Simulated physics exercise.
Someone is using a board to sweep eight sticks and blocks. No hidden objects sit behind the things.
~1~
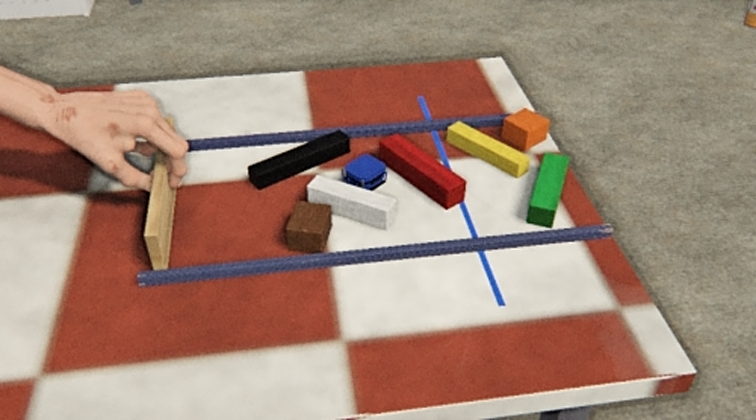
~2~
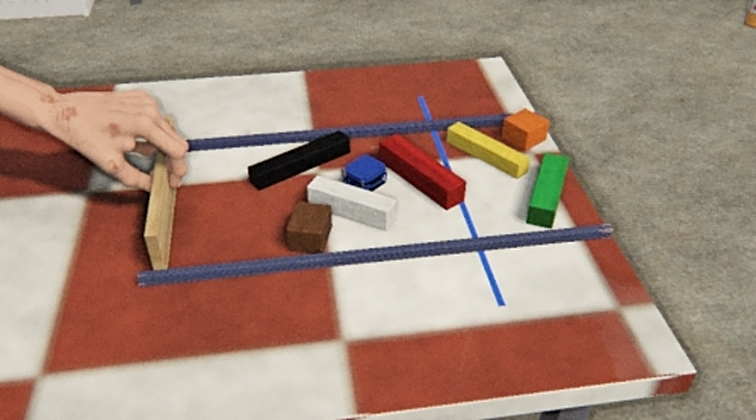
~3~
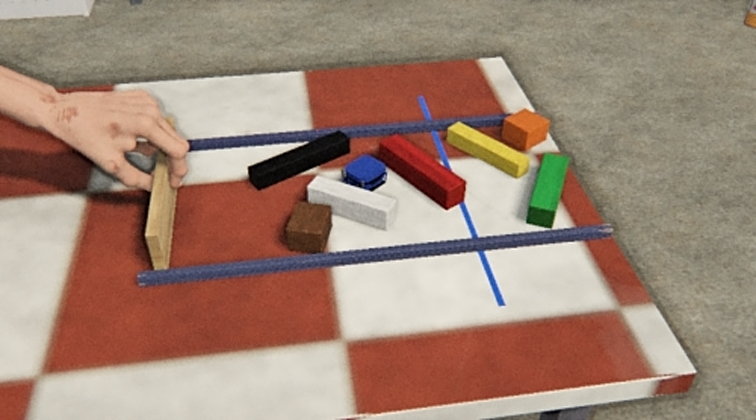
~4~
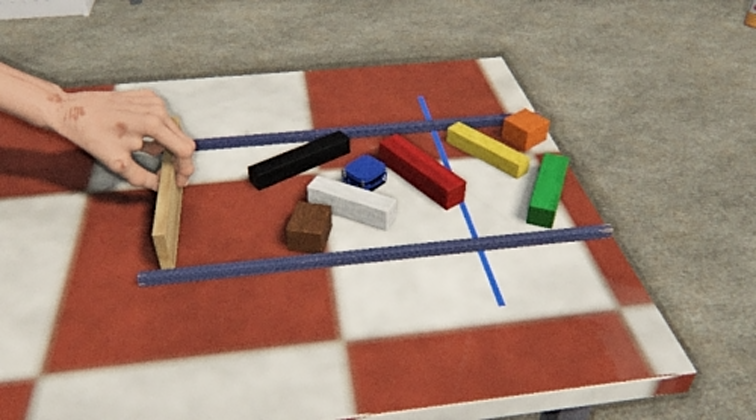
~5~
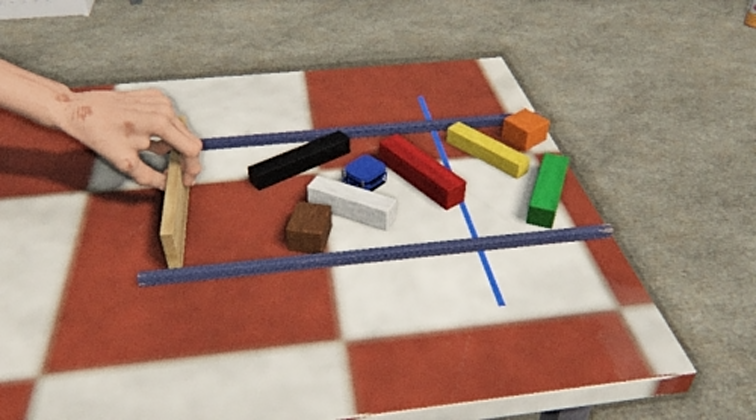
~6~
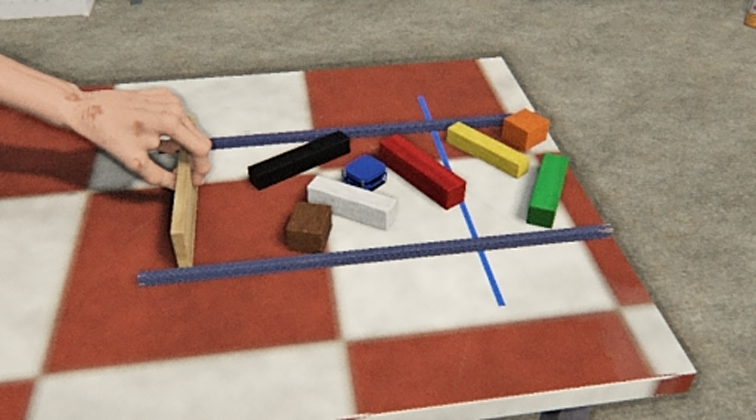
A hand slides an upright wooden board a short way to the right between two dark blue rails on a checkered table, while the scattered colored blocks and sticks, beside and beyond a thin blue line, stay still.
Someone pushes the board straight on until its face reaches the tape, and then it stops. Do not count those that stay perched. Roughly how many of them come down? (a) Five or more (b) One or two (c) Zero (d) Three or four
The answer is c.
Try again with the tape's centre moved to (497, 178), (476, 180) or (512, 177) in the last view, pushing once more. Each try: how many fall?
In order: 3, 2 and 3.
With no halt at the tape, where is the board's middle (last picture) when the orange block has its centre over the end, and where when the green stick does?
The middle is at (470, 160) when it's the orange block, and at (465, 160) when it's the green stick.
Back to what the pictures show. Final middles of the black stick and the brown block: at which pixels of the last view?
(489, 140) and (490, 218).
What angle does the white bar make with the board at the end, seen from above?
Roughly 40° out of line.
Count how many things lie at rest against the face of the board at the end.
It's 3 of them.
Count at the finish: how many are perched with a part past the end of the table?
That comes to 2 of them.
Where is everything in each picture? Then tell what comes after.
In the first frame, orange block (525, 129); green stick (548, 189); yellow bar (487, 149); board (164, 189); tape (454, 182).
In the second frame, green stick (548, 189); brown block (310, 228).
In the third frame, yellow bar (487, 150); board (165, 189).
In the fourth frame, orange block (525, 129); blue case (365, 176).
In the fifth frame, green stick (548, 189); red stick (421, 171).
In the sixth frame, orange block (525, 129); green stick (548, 189); yellow bar (487, 150); board (188, 187); tape (454, 182).
A little later, none off yet; orange block at rest near (525, 129); green stick at rest near (548, 189); yellow bar at rest near (487, 150).
When it is over, the number that fall off is zero.
